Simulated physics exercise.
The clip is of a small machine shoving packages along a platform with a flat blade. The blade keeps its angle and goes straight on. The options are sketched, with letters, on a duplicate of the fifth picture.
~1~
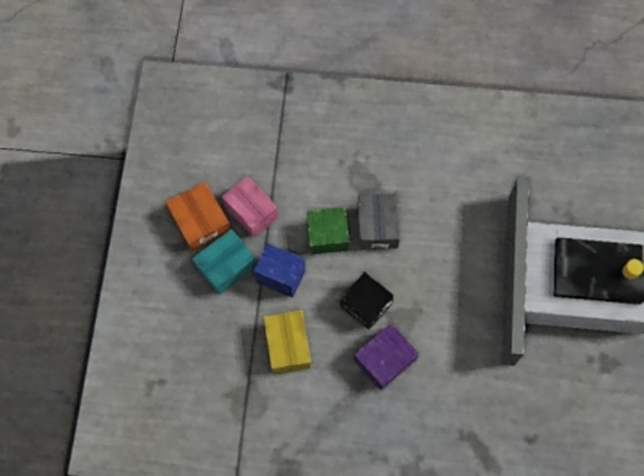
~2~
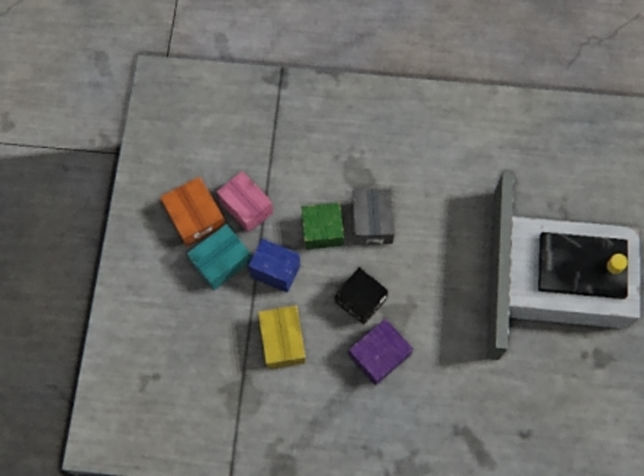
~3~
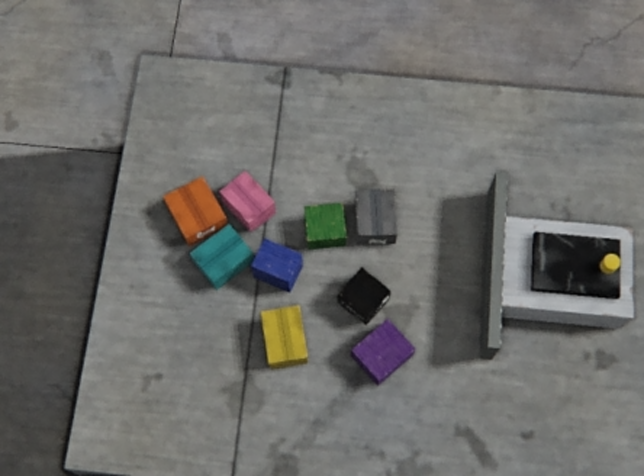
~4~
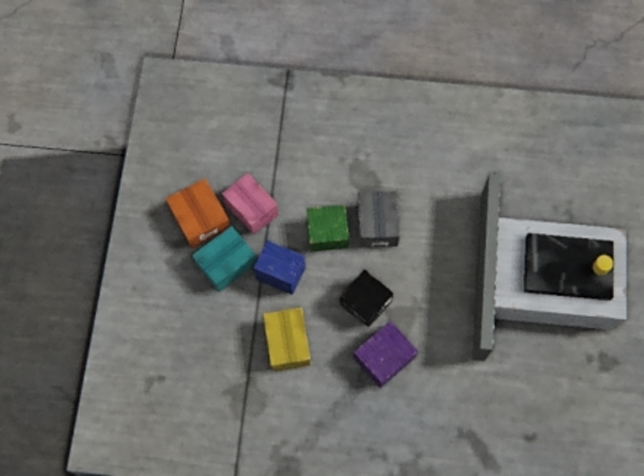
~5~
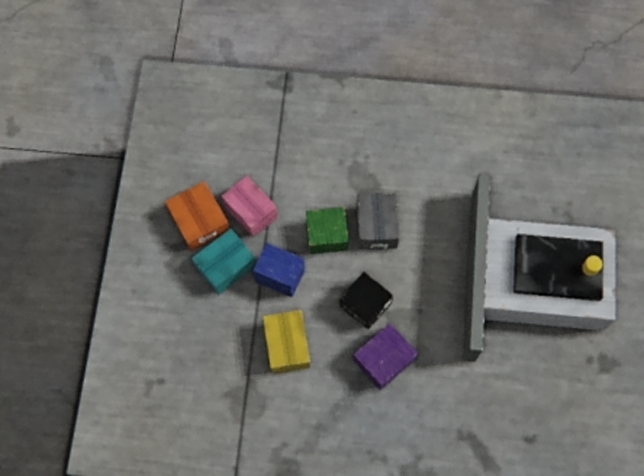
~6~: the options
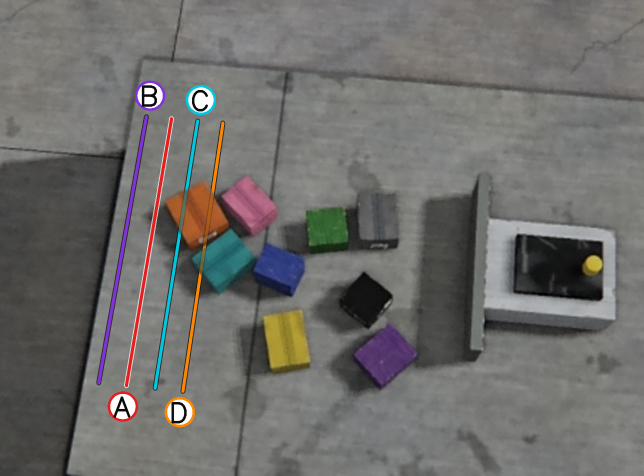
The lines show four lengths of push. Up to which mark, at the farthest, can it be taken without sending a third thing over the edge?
At C, and not beyond.
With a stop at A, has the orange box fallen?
Yes.
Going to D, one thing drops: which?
The orange box.
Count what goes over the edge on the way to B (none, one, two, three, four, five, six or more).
By then, six or more.
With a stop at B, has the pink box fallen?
Yes.
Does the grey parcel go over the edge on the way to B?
Yes.
On the copy, A at (150, 246); B at (124, 243); C at (177, 248); D at (204, 251).
On C. First, robot (441, 256); purple crate (350, 373); grey parcel (347, 218).
Then, robot (330, 246); orange box (130, 210); pink box (165, 187).
Finally, robot (245, 238); pink box over the edge; orange box over the edge; two fallen.
By contrast, A drops four; B drops seven; D is within the limit but short.
